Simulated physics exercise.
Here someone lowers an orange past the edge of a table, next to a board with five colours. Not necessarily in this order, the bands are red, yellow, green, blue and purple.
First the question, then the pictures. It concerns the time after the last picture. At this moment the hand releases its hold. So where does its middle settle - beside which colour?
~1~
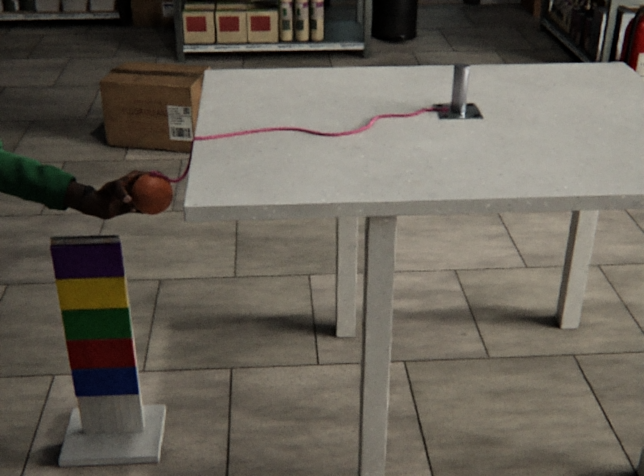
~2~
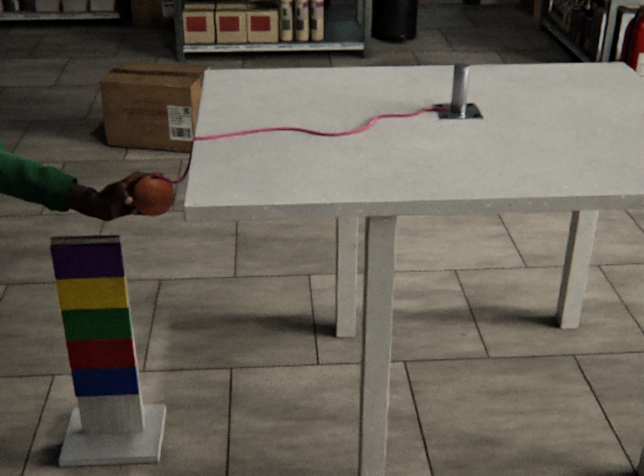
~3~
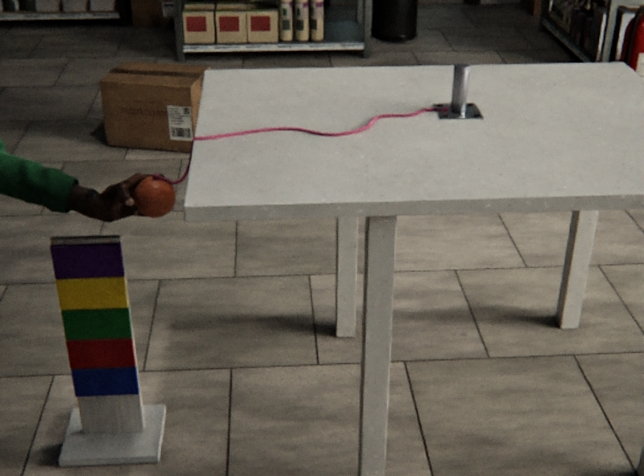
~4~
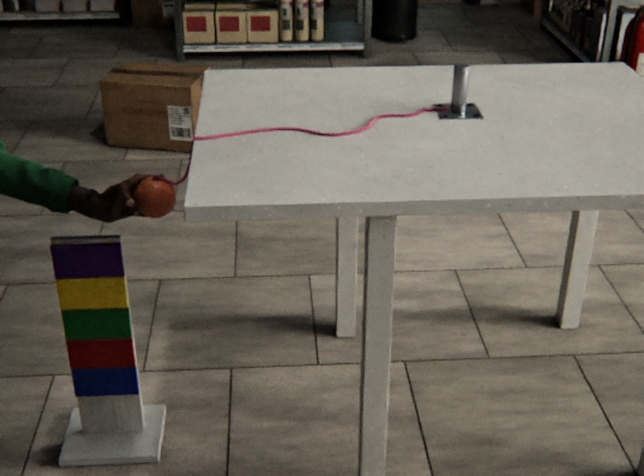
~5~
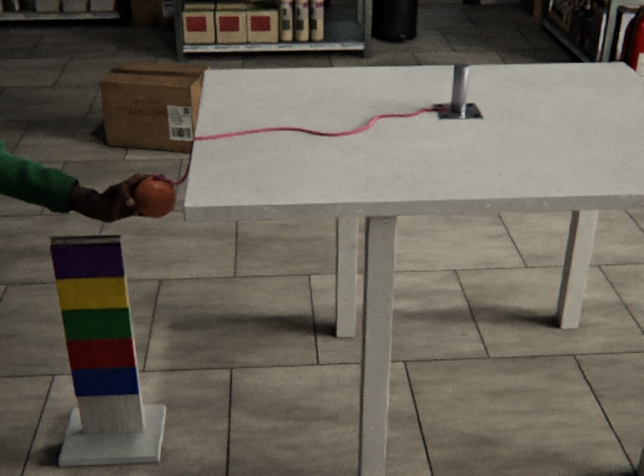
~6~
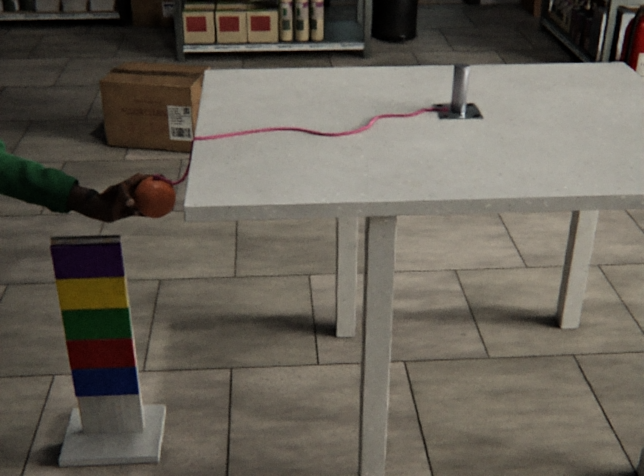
Beside purple.
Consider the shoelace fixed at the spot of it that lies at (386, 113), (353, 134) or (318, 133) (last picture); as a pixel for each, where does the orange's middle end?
Pixel spots, one per try: About (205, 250), (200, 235), (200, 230).
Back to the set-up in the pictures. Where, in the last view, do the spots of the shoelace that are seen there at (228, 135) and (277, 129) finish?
The first one ends up at (195, 142) and the second one at (244, 133).
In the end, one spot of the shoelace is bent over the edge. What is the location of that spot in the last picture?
That spot is roughly at (228, 135).
Early on, orange near (198, 246); level with purple.
Midway, orange near (187, 254); level with purple.
Finally, orange near (203, 256); level with purple. Its middle rests at the purple band.
